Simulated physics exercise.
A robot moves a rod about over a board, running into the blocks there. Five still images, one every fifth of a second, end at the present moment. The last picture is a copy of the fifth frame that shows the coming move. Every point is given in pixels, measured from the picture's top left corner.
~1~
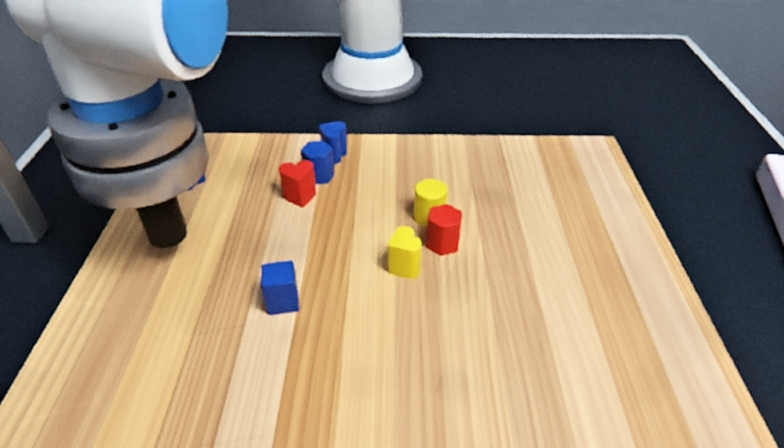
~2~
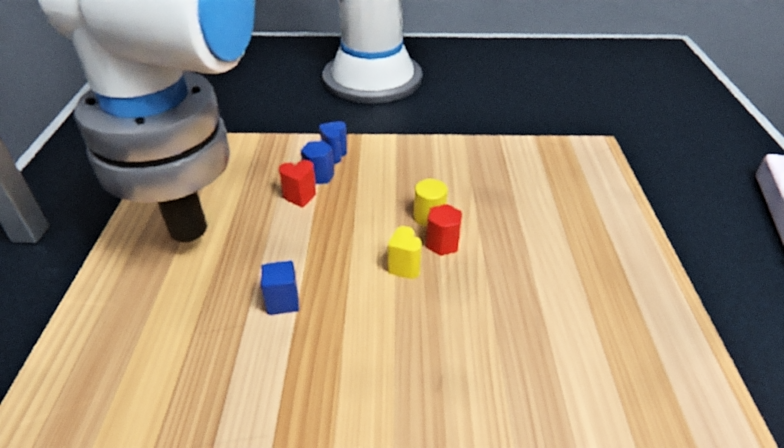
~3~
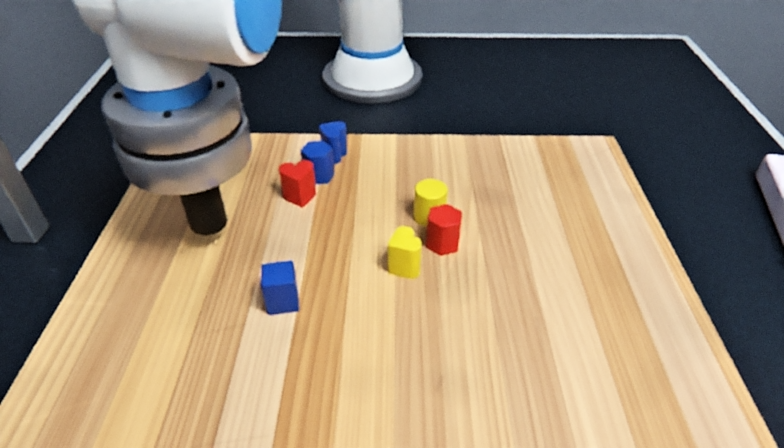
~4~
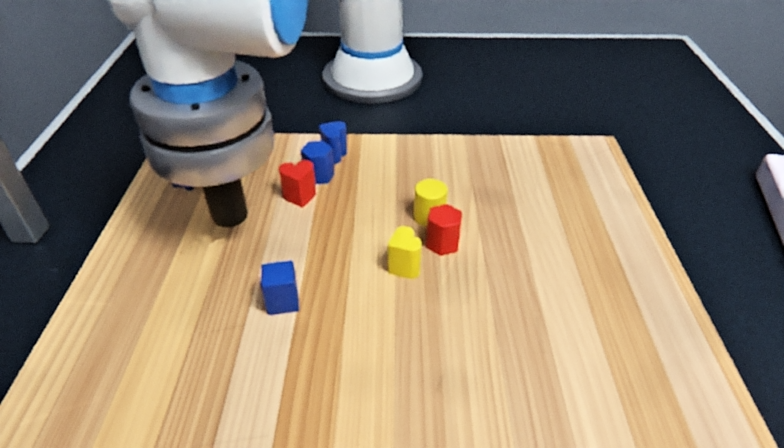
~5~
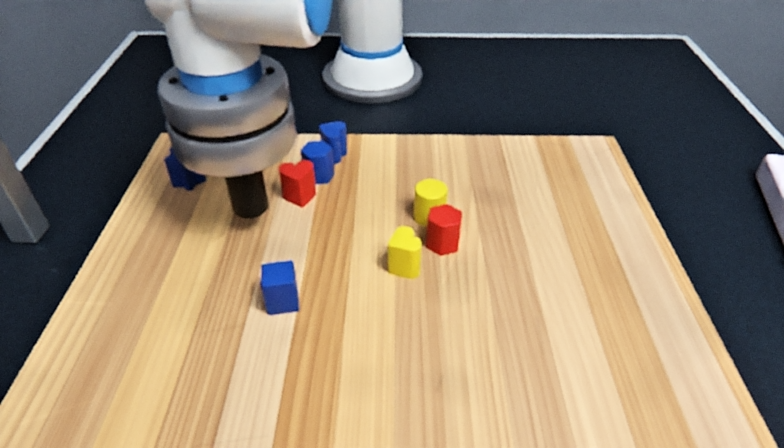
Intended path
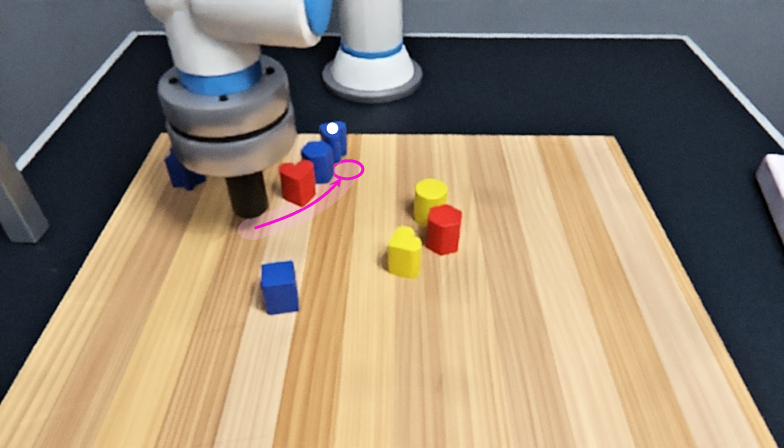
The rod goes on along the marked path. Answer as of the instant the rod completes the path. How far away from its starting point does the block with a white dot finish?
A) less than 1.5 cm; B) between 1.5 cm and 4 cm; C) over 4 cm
A.
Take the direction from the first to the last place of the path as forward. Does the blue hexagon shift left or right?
My prediction: Leftwards.
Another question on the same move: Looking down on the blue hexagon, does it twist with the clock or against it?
Prediction: Clockwise.
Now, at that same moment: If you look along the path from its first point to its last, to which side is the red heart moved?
With start-to-end as forward, it shifts left.
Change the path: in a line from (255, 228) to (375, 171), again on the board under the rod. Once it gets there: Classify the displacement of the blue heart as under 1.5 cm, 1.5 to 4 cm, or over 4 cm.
The best fit is 1.5 to 4 cm.
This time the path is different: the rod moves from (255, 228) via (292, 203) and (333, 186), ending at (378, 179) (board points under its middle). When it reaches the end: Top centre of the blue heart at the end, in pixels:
The point I'd pick in the picture is (333, 119).
The line goes from (255, 228) via (297, 212) and (328, 192), ending at (348, 170); the dot is on the blue heart.
What follows on the original path. One third of the way, rod (295, 193); red heart (300, 165), turned 20° anticlockwise.
Two thirds of the way, rod (327, 173); red heart (308, 149), turned 110° anticlockwise; blue hexagon (317, 134), turned 70° clockwise; blue heart (337, 126), turned 10° anticlockwise.
At the end, rod (347, 151); red heart (308, 147), turned 120° anticlockwise; blue hexagon (315, 133), turned 75° clockwise; blue heart (338, 125).
